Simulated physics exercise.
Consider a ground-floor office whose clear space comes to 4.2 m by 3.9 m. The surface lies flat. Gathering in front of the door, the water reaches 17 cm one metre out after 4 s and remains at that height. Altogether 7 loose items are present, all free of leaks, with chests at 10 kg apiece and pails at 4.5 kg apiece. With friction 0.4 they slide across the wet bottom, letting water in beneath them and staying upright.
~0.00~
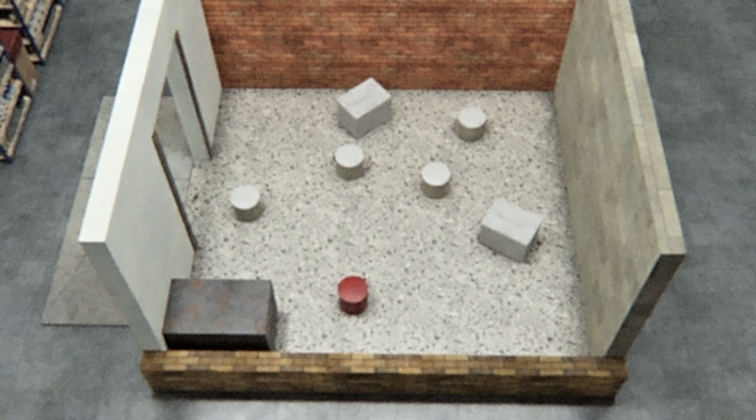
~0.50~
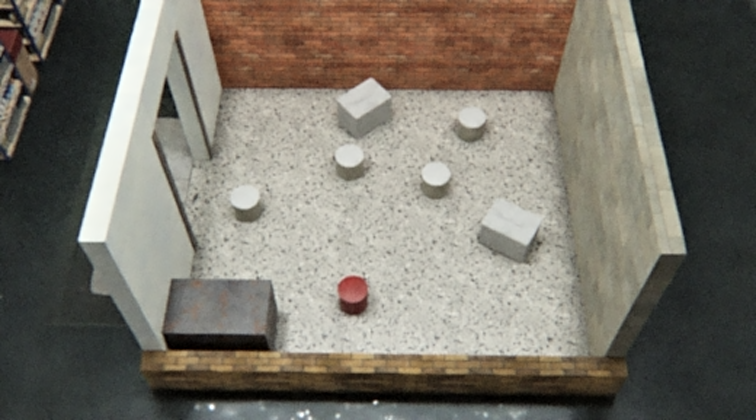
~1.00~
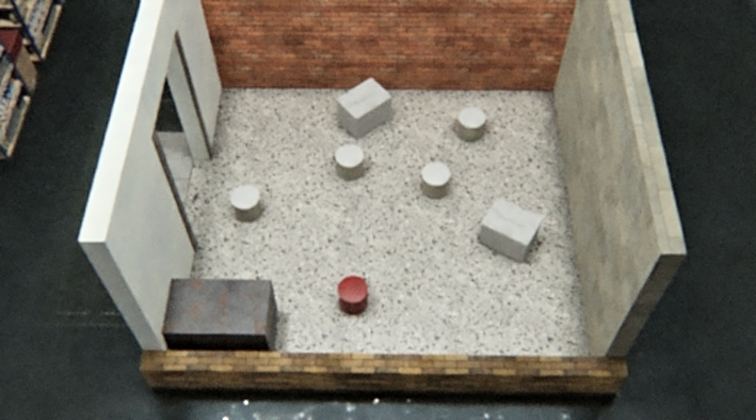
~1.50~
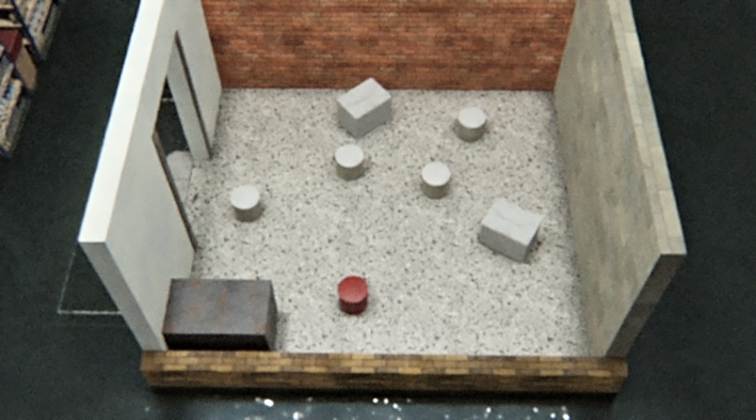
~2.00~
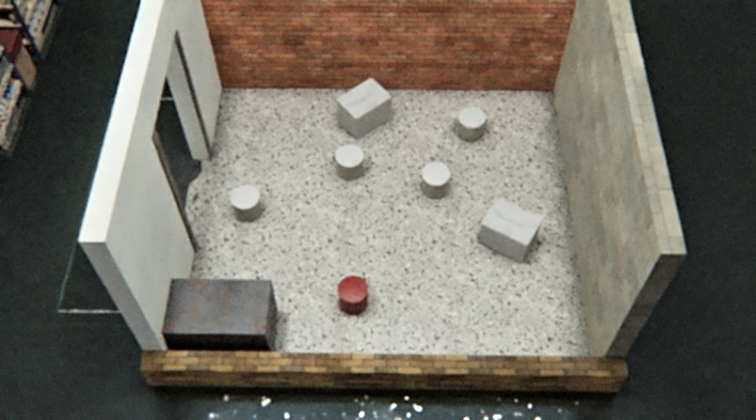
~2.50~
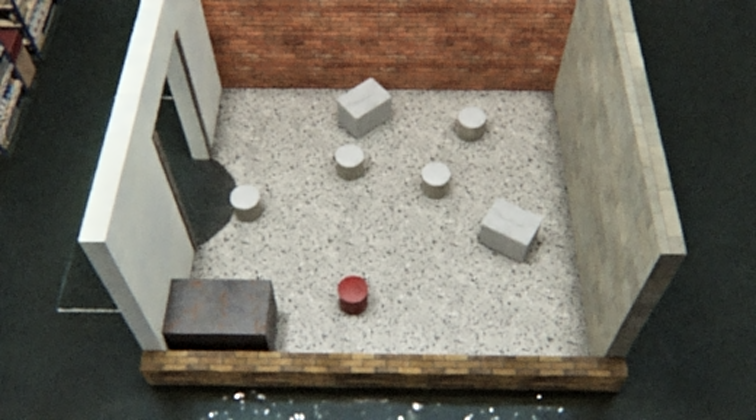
At first, a red pail, several pale pails and chests, and a dark block sit on the speckled floor of a brick-walled room. The ground outside turns dark, and then a dark patch of water spreads in through the left doorway toward the nearest pale pail, while every item stays still.
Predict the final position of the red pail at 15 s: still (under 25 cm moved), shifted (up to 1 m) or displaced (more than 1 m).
Result: A modest shift.
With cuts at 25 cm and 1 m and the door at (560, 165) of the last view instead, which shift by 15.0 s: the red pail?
The red pail would go a long distance.
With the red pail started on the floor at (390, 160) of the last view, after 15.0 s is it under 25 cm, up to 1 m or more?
Looks like it is swept a long way.
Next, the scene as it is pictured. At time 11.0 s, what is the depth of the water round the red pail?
About 6 cm.
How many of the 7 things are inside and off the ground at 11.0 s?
Then: 7.
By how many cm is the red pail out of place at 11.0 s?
Roughly 60 cm.
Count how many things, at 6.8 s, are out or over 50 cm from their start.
The number I get is 3.
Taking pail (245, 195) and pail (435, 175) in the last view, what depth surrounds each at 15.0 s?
Around 10 cm and 10 cm.
After 3.5 s the red pail is near (353, 289), 0.0 m from its start, aground; 0 afloat.
After 6.8 s the red pail is near (372, 309), 0.3 m from its start, aground; 0 afloat.
After 11.0 s the red pail is near (385, 329), 0.6 m from its start, afloat; 7 afloat.
After 15.0 s the red pail is near (296, 258), 0.7 m from its start, afloat; 7 afloat.
